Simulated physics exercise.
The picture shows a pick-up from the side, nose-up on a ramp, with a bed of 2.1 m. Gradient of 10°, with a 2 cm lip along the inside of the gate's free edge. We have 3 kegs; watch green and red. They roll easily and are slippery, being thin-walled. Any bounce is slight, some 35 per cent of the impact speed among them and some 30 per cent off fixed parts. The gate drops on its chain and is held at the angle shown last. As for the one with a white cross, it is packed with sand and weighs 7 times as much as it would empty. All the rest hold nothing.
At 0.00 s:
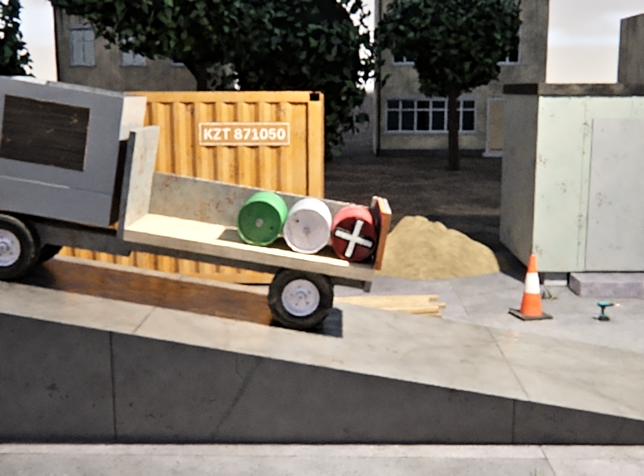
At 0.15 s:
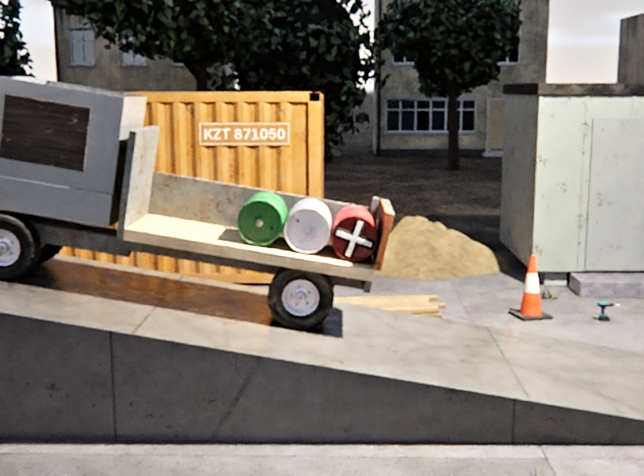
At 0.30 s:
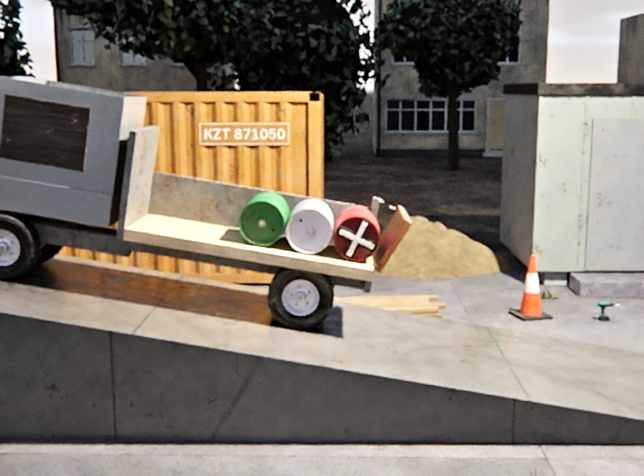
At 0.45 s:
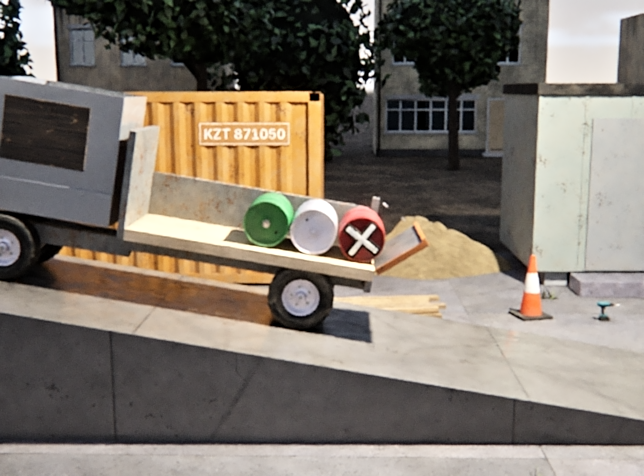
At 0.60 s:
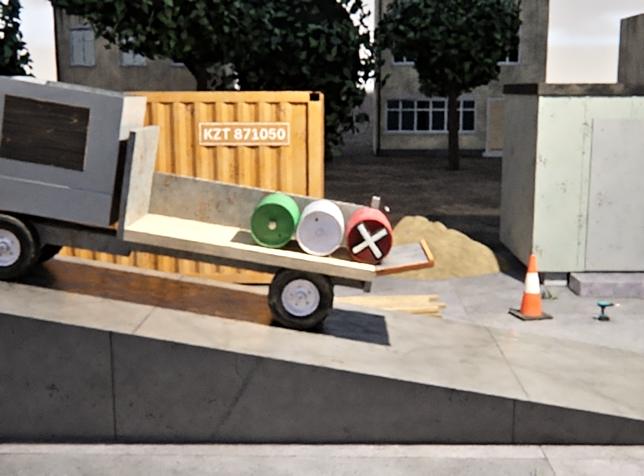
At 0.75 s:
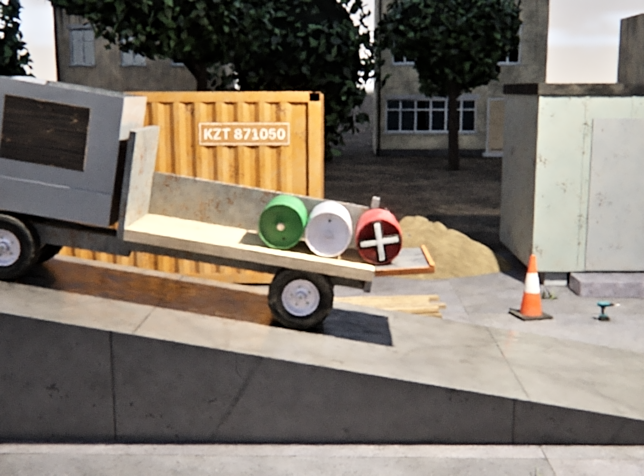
A truck's tailgate swings down on a ramp, and three barrels roll slightly right.
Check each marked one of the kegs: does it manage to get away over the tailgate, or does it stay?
Green stays, red stays.
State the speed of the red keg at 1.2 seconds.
About 0.4 m/s.
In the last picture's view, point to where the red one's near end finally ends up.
(415, 240), roughly.
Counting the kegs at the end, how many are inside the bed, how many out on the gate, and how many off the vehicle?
Tally: 2; 1; 0.
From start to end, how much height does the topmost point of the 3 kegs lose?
Some 10 centimetres.
After 1.2 s, green is on the bed, 60 cm short of the hinge, rolling right; red is on the gate, 20 cm past the hinge, rolling right; 0 of 3 are out.
After 1.6 s, green is on the bed, 45 cm short of the hinge, rolling right; red is on the gate, 30 cm past the hinge, rolling right; 0 of 3 are out.
At rest (2.1 s), green is on the bed, 50 cm short of the hinge; red is on the gate, 30 cm past the hinge; 0 of 3 are out.
